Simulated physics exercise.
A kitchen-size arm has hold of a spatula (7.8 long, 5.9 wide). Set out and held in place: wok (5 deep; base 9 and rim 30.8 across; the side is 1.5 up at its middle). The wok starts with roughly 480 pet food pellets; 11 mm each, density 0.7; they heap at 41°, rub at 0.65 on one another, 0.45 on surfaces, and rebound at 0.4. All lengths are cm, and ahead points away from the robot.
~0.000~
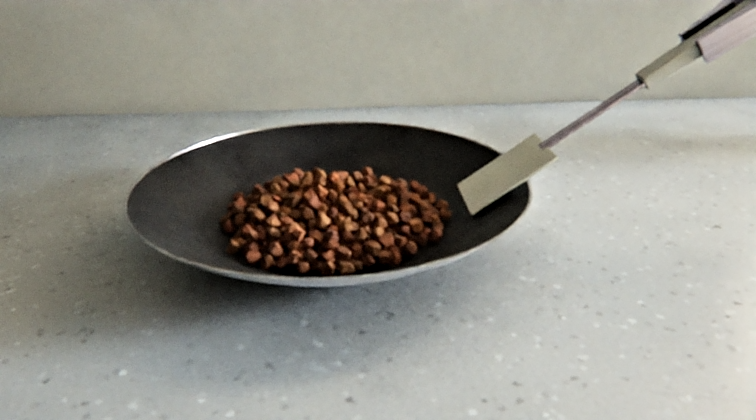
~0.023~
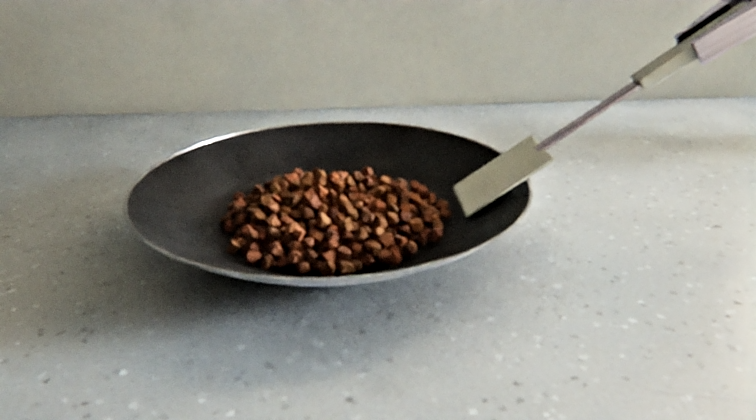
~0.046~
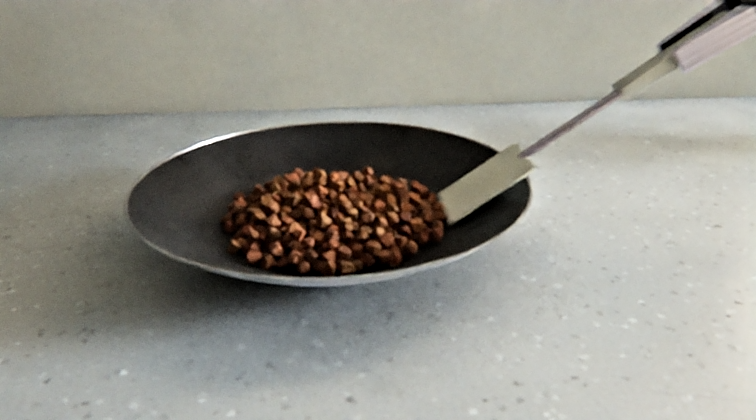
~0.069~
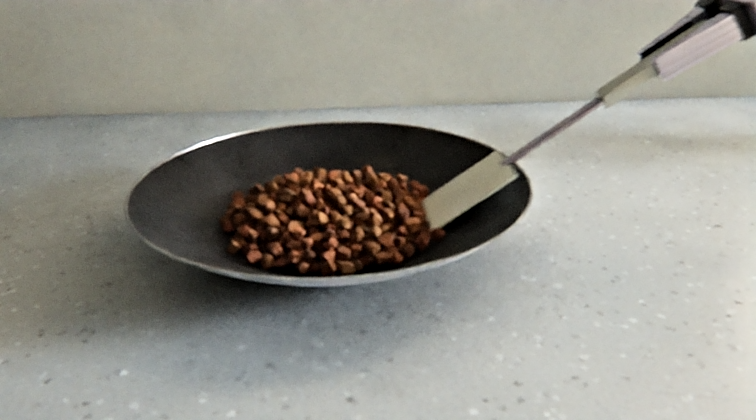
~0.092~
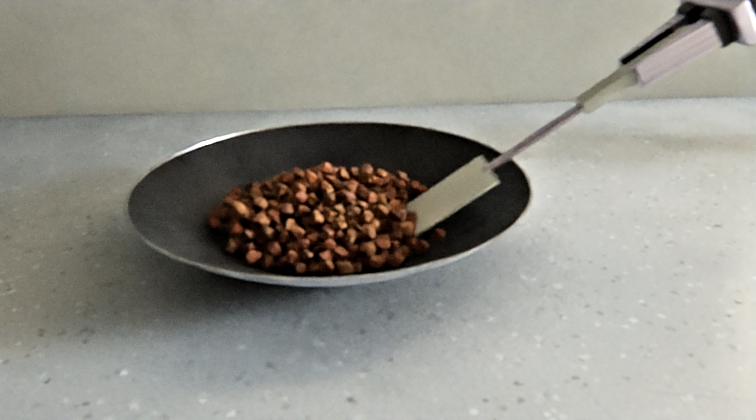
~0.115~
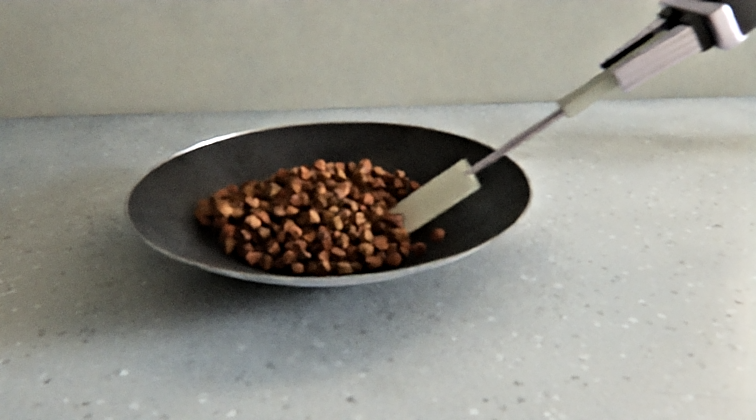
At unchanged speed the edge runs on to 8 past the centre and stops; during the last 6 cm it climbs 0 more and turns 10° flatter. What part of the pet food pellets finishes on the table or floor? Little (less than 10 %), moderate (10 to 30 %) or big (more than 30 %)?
Answer: Little; less than 10 % of the pet food pellets finish on the table or floor.
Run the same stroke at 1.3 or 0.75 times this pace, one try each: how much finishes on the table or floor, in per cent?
About 5 and 0 per cent.
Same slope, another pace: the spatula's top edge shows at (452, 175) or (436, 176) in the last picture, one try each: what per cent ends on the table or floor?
About 0 and 10 per cent.
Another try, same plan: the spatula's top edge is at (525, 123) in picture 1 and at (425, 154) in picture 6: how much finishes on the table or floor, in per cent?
About 10 per cent.
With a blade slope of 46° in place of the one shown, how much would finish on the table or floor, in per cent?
In that case some 5 per cent.
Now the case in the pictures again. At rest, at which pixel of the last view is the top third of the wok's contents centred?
At about (196, 196).
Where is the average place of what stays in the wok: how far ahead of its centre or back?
Roughly 5.0 cm ahead.
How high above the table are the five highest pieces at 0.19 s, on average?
Some 4 cm.
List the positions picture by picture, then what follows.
Spatula top edge at (546, 145), sloping 35°; upper third of the load around (331, 204), from x 225 to 445, top at y 170; 476 in the wok, in the first frame.
Spatula top edge at (542, 147), sloping 35°; upper third of the load around (331, 204), from x 225 to 445, top at y 170, in the second frame.
Spatula top edge at (526, 155), sloping 35°; upper third of the load around (331, 204), from x 225 to 440, top at y 170, in the third frame.
Spatula top edge at (507, 162), sloping 35°; upper third of the load around (329, 201), from x 225 to 440, top at y 170, in the fourth frame.
Spatula top edge at (489, 168), sloping 35°; upper third of the load around (321, 199), from x 215 to 440, top at y 170, in the fifth frame.
Spatula top edge at (471, 172), sloping 35°; upper third of the load around (313, 201), from x 200 to 435, top at y 165; 476 in the wok, in the sixth frame.
After 0.19 s, sloping 35°, highest piece 4 above the table; 476 in the wok.
After 0.26 s, sloping 31°, highest piece 6 above the table; 476 in the wok.
After 0.50 s, sloping 25°, highest piece 6 above the table; 456 in the wok, 20 on the table or floor.
After 1.55 s, sloping 25°, highest piece 6 above the table; 455 in the wok, 21 on the table or floor.
At rest, 455 in the wok, 21 on the table or floor. That is 4 % on the table or floor.
